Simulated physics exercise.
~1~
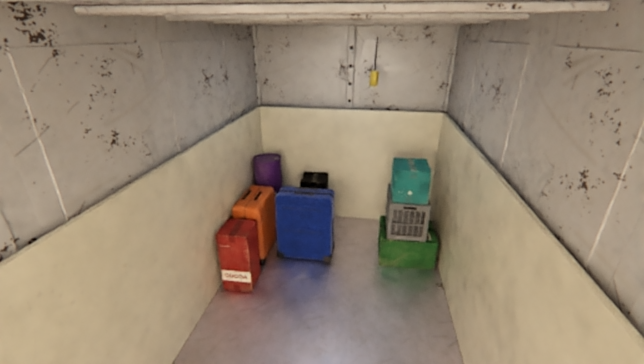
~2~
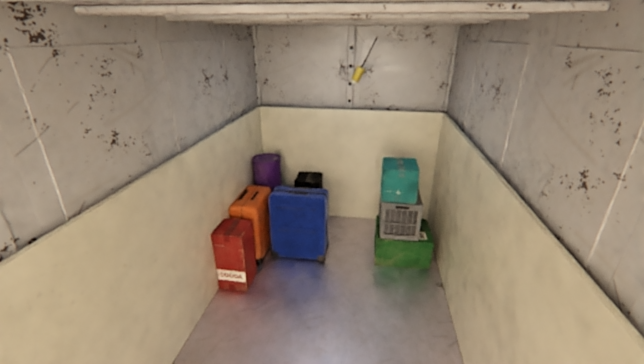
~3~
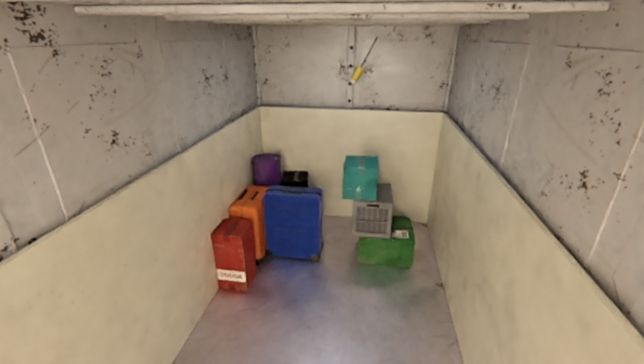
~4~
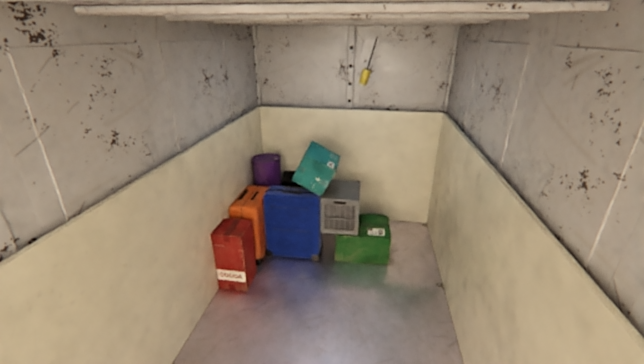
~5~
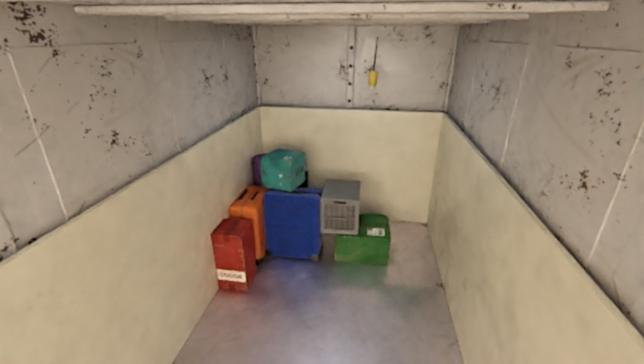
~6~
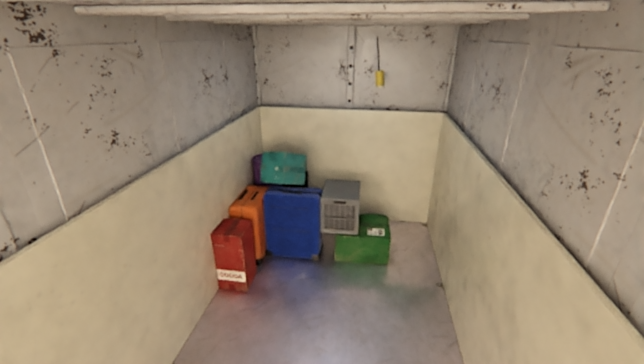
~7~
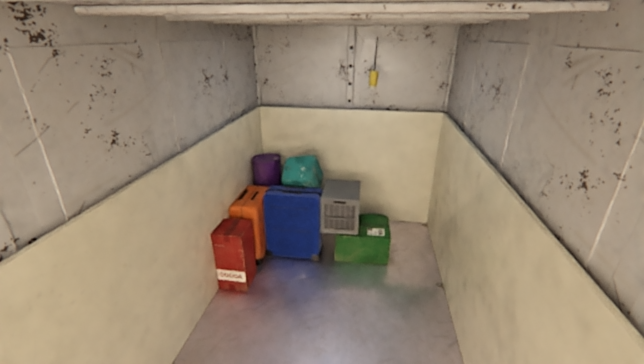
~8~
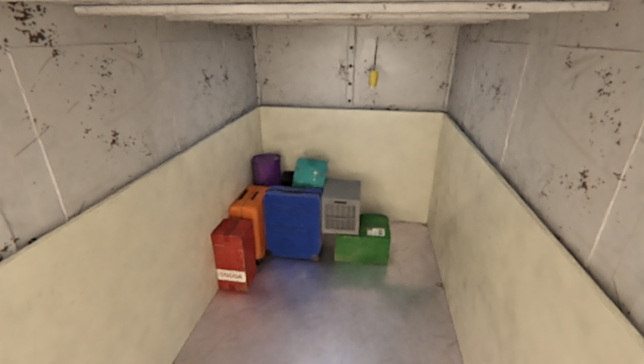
To begin with, a turquoise box sits on a grey chest and a green box on the right of a van's load bay, across from red, orange and blue cases, a purple drum and a small black box. The stack slides left, its upper pieces shifting farther than the green base. The turquoise box tips off the grey chest, over the blue case, and lands on its side near the purple drum. It then drifts back right behind the blue case. At the end it rests there, with the grey chest and green box left of where they started.
